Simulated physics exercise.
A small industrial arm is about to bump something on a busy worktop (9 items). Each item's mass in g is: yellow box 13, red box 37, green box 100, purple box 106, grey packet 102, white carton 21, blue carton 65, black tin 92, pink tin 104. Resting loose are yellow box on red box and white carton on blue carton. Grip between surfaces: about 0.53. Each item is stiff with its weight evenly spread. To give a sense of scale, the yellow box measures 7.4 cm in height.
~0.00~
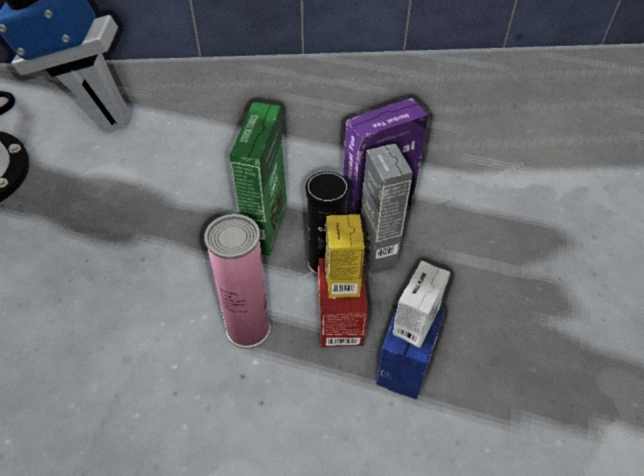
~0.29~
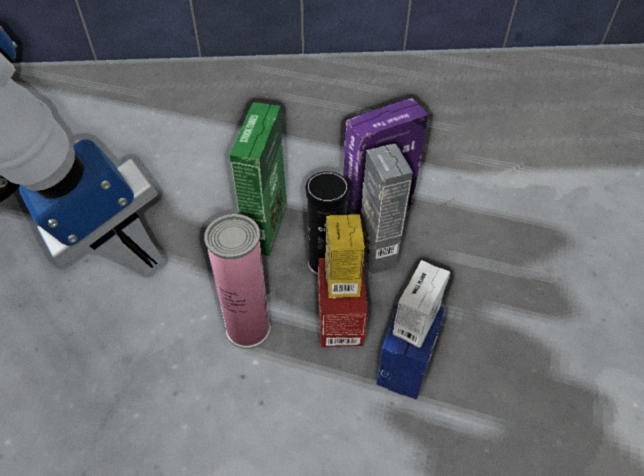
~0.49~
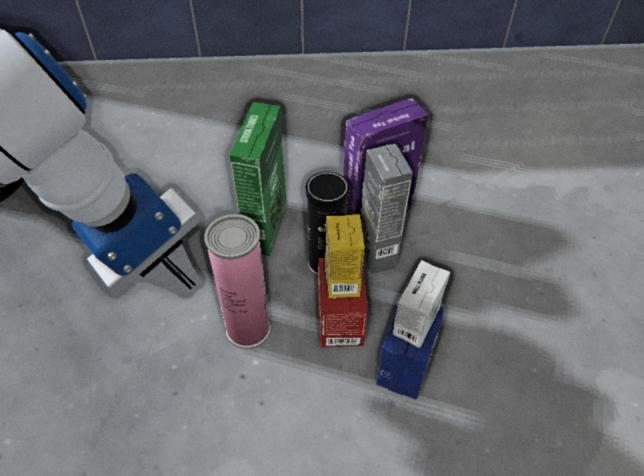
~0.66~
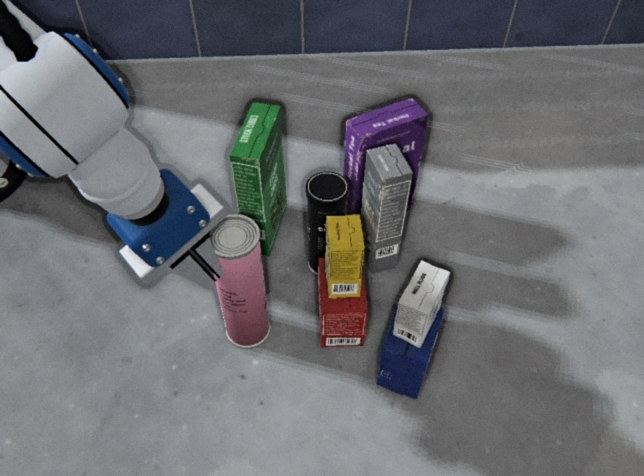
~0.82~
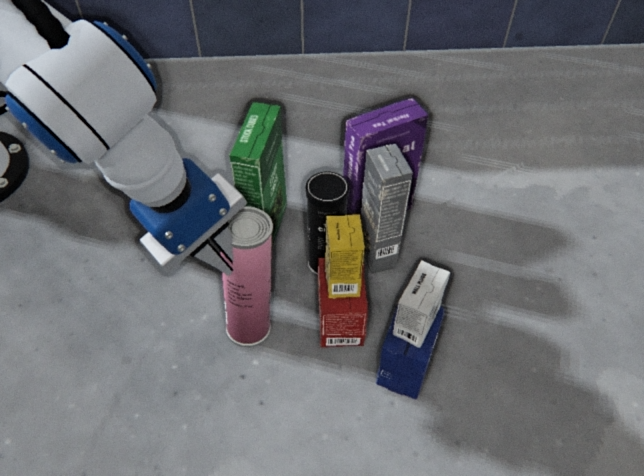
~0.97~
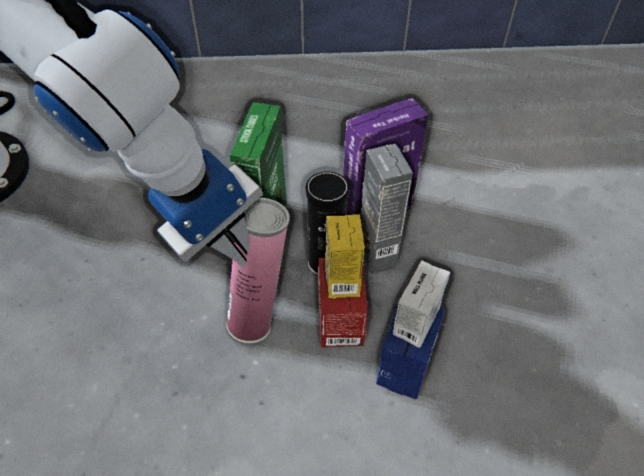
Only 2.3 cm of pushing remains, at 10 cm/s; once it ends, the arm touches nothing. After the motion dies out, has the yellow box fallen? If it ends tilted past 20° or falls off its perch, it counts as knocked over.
No, it is still up.
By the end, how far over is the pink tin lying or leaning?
About 30°.
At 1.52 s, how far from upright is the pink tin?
About 30°.
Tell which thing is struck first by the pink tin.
First thing hit: The black tin.
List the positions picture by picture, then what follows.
Gripper tip (103, 88), pink tin (241, 287) not leaning; yellow box (344, 258), in the first frame.
Gripper tip (137, 235), pink tin (241, 287) not leaning; red box (341, 302), green box (261, 182), in the second frame.
Gripper tip (177, 259), pink tin (241, 287) not leaning; purple box (382, 168), grey packet (383, 214), in the third frame.
Gripper tip (203, 252), pink tin (241, 287) not leaning; white carton (421, 304), blue carton (410, 346), in the fourth frame.
Gripper tip (221, 242), pink tin (247, 282) tipped 5°; black tin (327, 228), in the fifth frame.
Gripper tip (236, 232), pink tin (255, 276) tipped 12°; yellow box (344, 258), in the sixth frame.
By 1.22 s, tilt pink tin 26°.
By 1.52 s, black tin and pink tin touch at 1.26 s; yellow box and pink tin touch at 1.37 s; tilt pink tin 32°.
By 1.97 s, tilt pink tin 32°.
In the end pink tin is over (lying or leaning past 20°); 8 still stand.
